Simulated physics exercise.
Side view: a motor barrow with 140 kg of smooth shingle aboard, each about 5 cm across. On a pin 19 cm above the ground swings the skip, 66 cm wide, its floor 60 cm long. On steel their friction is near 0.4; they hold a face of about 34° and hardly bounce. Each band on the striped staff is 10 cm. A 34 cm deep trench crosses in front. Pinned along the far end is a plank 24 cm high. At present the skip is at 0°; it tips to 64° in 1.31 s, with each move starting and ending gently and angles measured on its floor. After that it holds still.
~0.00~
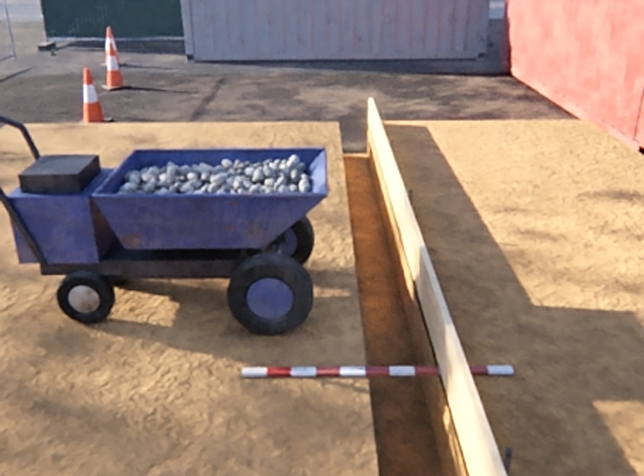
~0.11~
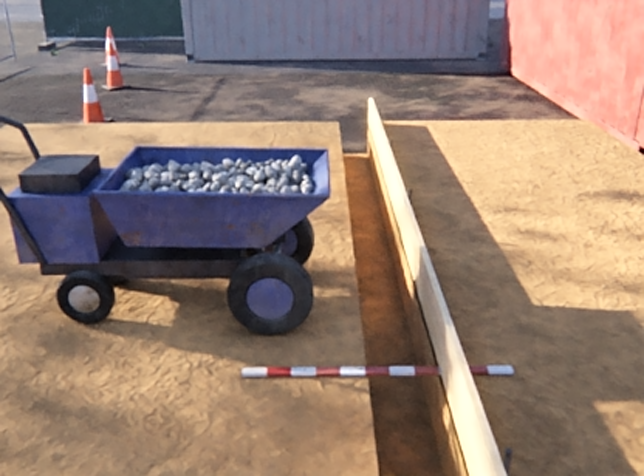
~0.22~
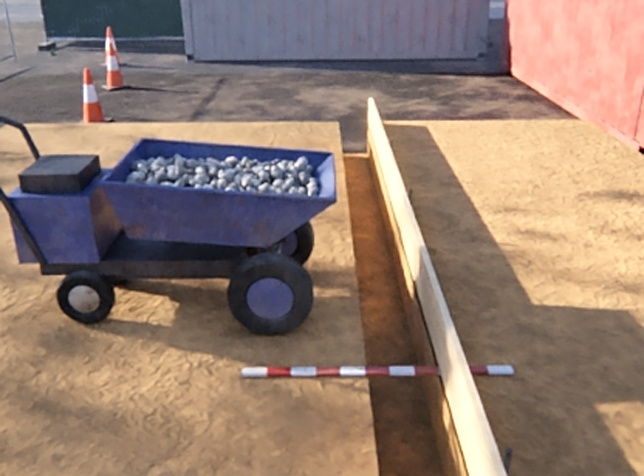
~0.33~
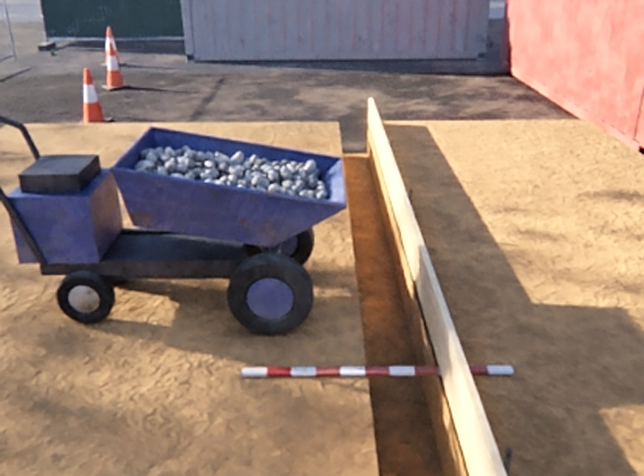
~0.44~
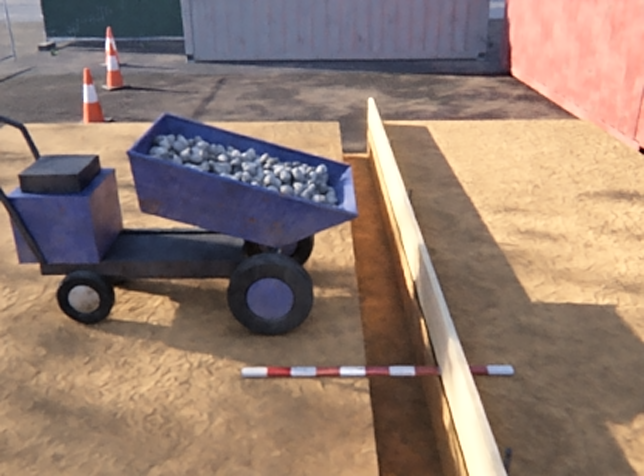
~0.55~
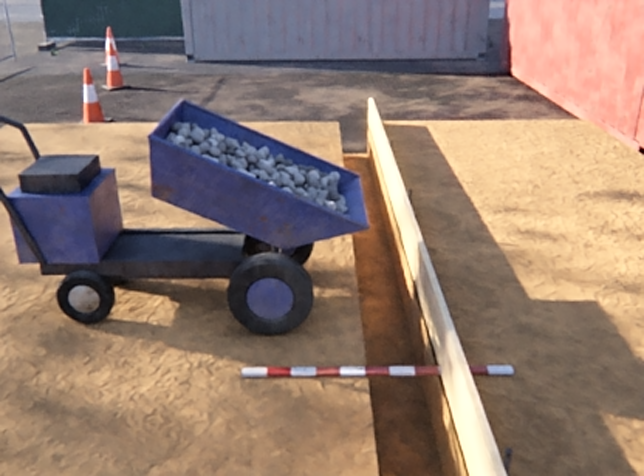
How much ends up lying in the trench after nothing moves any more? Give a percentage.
A share of about 87 per cent.
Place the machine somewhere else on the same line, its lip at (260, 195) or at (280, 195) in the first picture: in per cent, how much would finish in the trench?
First place: Near 95%; second place: Near 100%.
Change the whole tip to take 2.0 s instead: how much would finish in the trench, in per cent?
Roughly 90 per cent would.
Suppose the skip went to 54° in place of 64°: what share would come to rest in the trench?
About 80%.
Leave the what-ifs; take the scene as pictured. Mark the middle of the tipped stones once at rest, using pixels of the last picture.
Resting centre: About (395, 339).
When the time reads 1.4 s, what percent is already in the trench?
Around 35 per cent of it, at that instant.
After 1.0 s the floor is at 54°; 100 % in the skip; the foremost stones are at (392, 242).
After 1.4 s the floor is at 64°; 57 % in the skip, 37 % in the trench, 7 % past the trench; the foremost stones are at (480, 286).
After 1.8 s the floor is at 64°; 23 % in the skip, 65 % in the trench, 12 % past the trench; the foremost stones are at (553, 310).
After 3.7 s the floor is at 64°; 0 % in the skip, 87 % in the trench, 13 % past the trench; the foremost stones are at (595, 326).
